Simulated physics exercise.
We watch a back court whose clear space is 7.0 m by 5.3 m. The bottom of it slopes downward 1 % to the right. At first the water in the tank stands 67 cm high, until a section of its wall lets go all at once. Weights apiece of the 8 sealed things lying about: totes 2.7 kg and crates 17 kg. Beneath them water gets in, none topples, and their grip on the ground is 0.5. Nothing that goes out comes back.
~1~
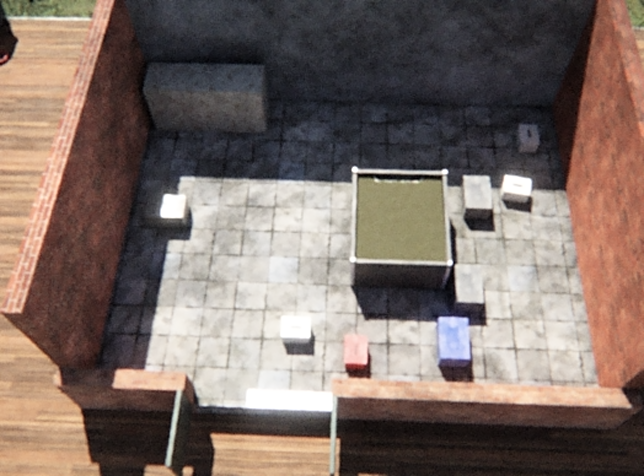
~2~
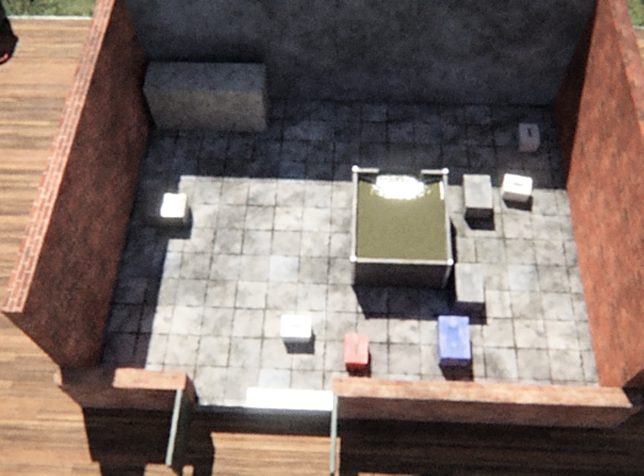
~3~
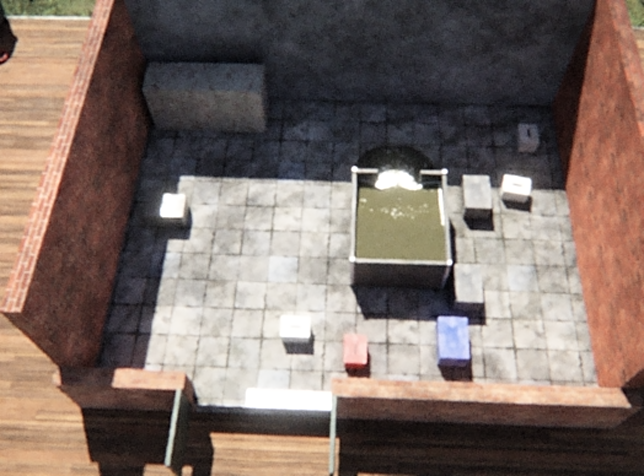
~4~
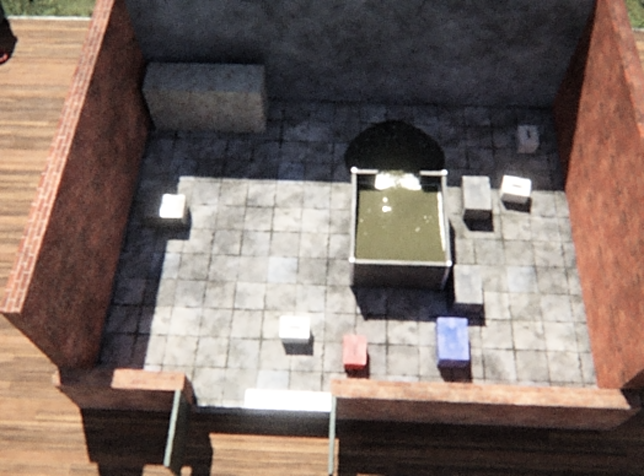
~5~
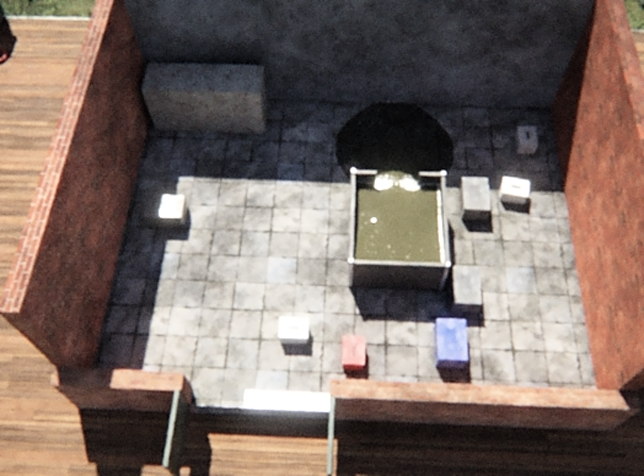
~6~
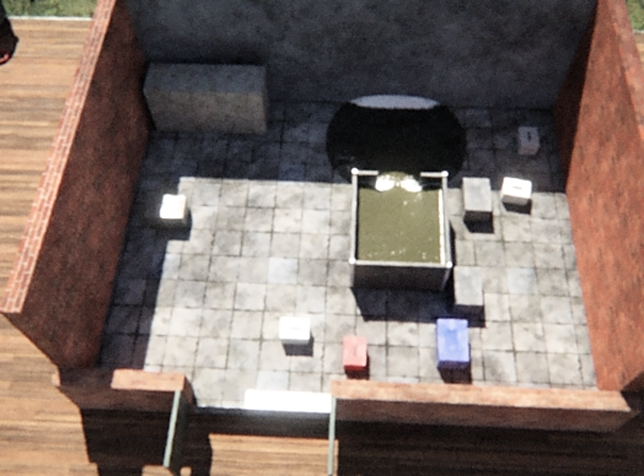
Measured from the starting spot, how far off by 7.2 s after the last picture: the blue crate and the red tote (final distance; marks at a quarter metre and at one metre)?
My prediction: The blue crate lingers near its start; the red tote lingers near its start.
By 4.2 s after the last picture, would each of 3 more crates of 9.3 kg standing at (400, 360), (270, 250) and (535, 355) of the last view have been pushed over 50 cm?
Listed order gives within the limit, within the limit, within the limit.
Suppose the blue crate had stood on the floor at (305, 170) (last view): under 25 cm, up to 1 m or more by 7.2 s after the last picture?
Put there, it remains roughly in place.
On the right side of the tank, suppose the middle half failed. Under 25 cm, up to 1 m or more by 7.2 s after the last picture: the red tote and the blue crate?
Under that change the red tote would be borne far and the blue crate would drift slightly.
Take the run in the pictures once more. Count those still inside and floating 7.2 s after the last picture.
At that time the total is 3.
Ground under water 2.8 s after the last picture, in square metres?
Some 20 m2 of it.
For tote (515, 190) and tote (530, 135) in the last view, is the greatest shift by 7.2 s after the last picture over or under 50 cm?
First one went too far, second one went too far.
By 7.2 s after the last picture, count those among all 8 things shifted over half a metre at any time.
By my count, 2.
Then, 0.9 s after the last picture the blue crate is near (453, 340), 0.0 m from its start, aground; the red tote is near (355, 351), 0.0 m from its start, aground; 0 of 8 are out; 0 afloat.
Then, 2.8 s after the last picture the blue crate is near (453, 340), 0.0 m from its start, aground; the red tote is near (355, 351), 0.0 m from its start, aground; 0 of 8 are out; 1 afloat.
Then, 4.8 s after the last picture the blue crate is near (453, 340), 0.0 m from its start, aground; the red tote is near (355, 351), 0.0 m from its start, aground; 0 of 8 are out; 1 afloat.
Then, 7.2 s after the last picture the blue crate is near (453, 340), 0.0 m from its start, aground; the red tote is near (350, 354), 0.1 m from its start, afloat; 0 of 8 are out; 3 afloat.
